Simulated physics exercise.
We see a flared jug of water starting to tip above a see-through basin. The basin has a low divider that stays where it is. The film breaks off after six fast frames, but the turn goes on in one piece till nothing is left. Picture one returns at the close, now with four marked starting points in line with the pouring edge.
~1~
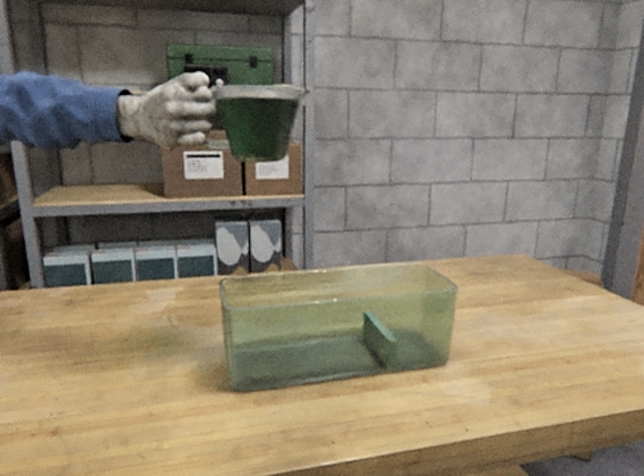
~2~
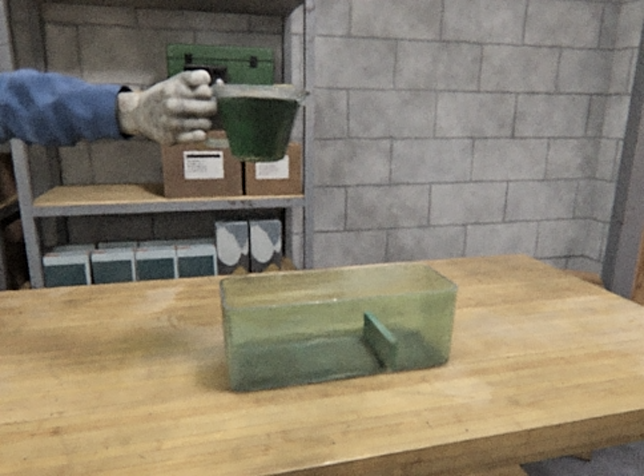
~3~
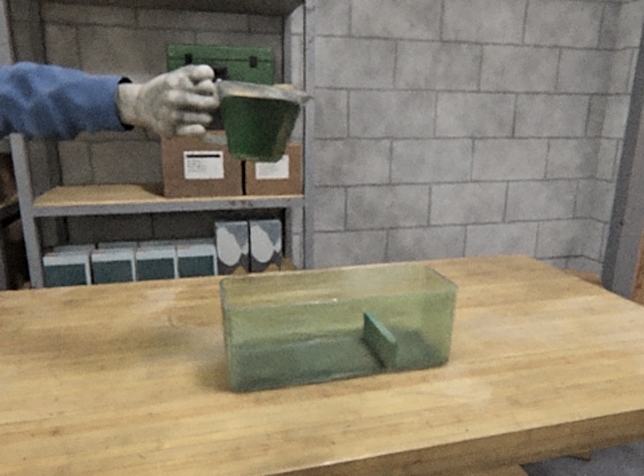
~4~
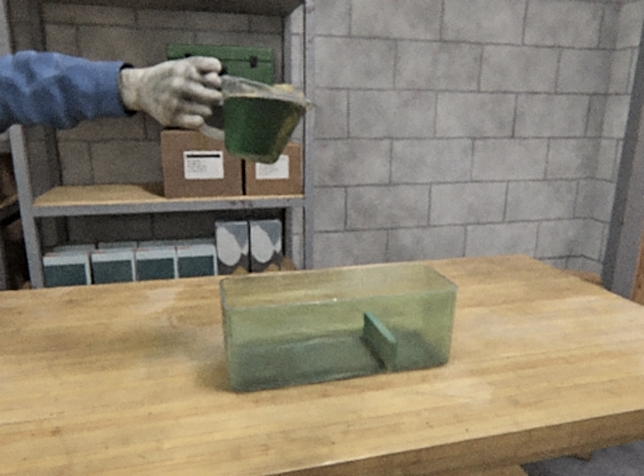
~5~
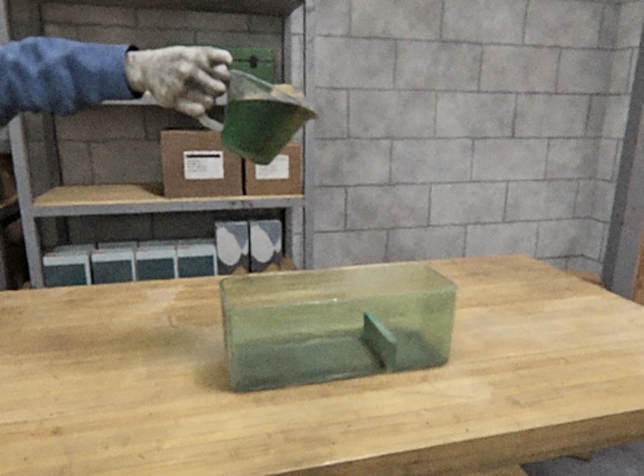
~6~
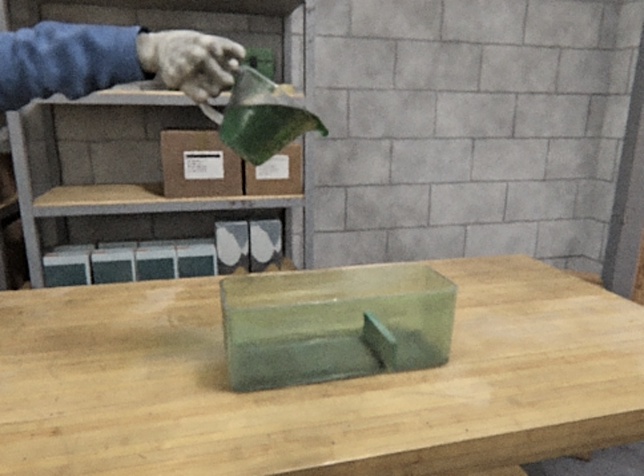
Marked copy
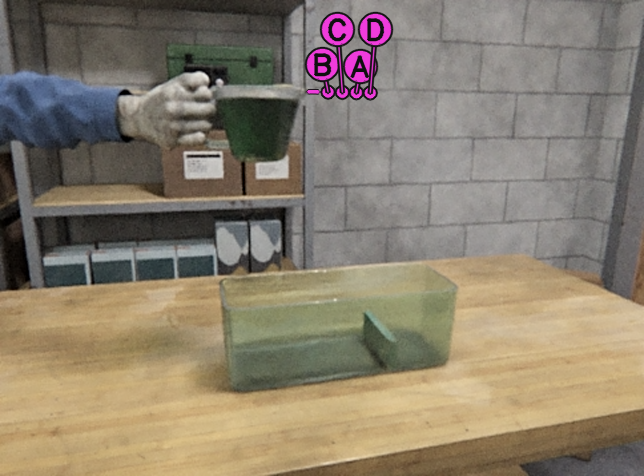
A gloved hand tips a green jug above a clear basin until water crosses its lip.
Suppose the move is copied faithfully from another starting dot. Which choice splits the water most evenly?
Choose C.
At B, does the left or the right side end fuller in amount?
The left one.
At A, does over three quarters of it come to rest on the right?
No, it does not.
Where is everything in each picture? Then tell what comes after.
Upright, lip at (308, 91); basin from (230, 389) to (447, 361); top of the wall at (379, 325); nothing has left yet, in the first picture.
Upright, lip at (309, 93); nothing has left yet, in the second picture.
Tipped about 7°, lip at (311, 98); nothing has left yet, in the third picture.
Tipped about 15°, lip at (314, 106); nothing has left yet, in the fourth picture.
Tipped about 25°, lip at (316, 117); nothing has left yet, in the fifth picture.
Tipped about 38°, lip at (316, 129); water is over the lip, down to (322, 134), in the sixth picture.
In magenta, A at (356, 92); B at (328, 92); C at (342, 92); D at (370, 92).
Choosing A, about 28 % ends left of the wall and 67 % right of it; 4 % is lost outside.
Choosing B, about 71 % ends left of the wall and 24 % right of it; 5 % is lost outside.
Choosing C, about 49 % ends left of the wall and 48 % right of it; 3 % is lost outside.
Choosing D, about 26 % ends left of the wall and 69 % right of it; 4 % is lost outside.
